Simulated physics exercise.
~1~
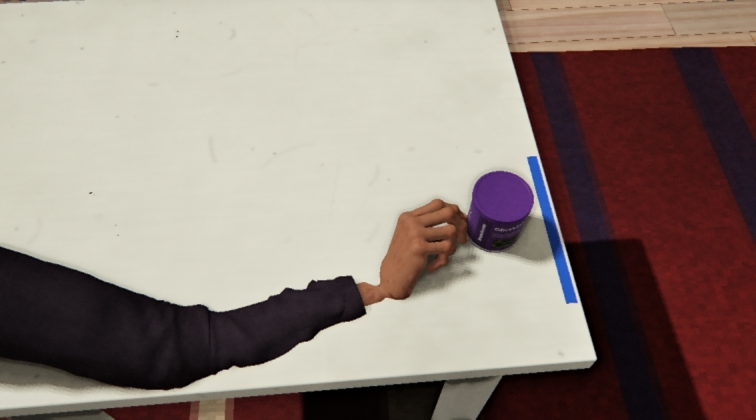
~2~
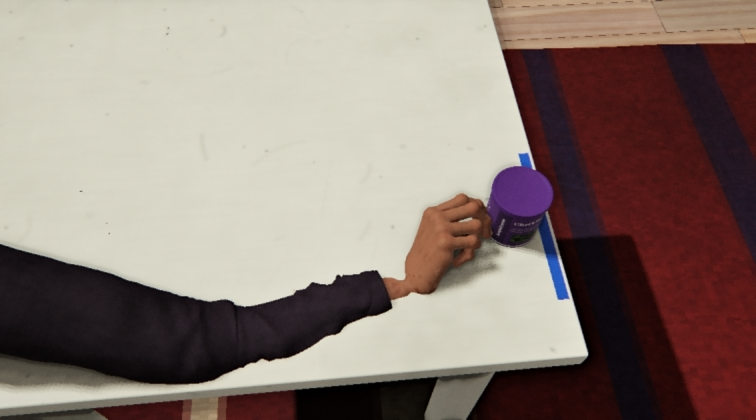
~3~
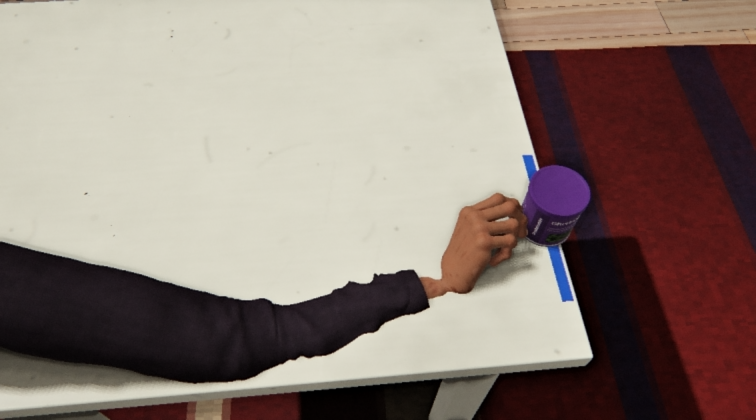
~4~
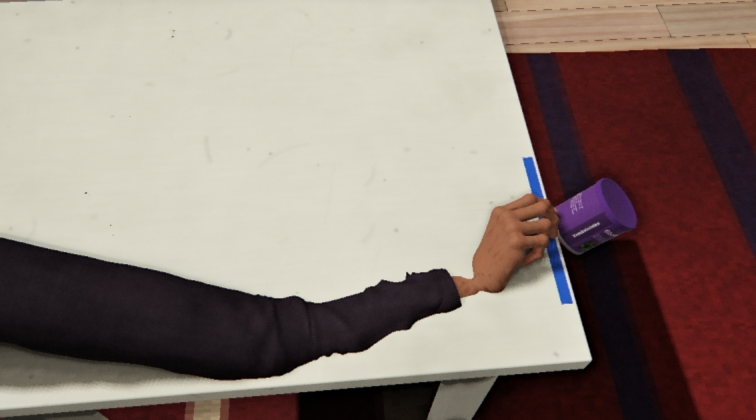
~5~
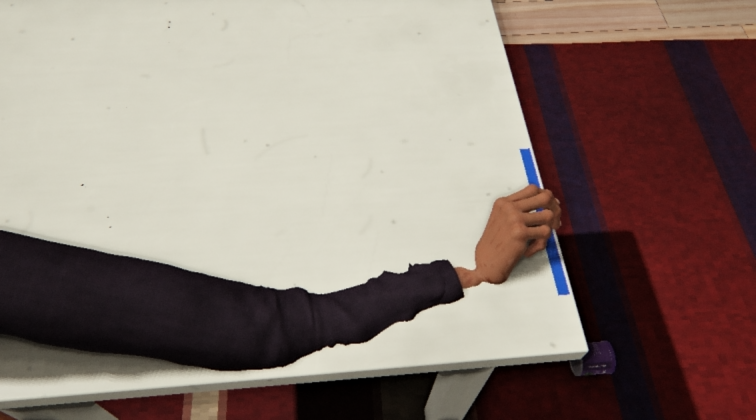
A hand pushes a purple pot right across blue tape until it falls to the floor.
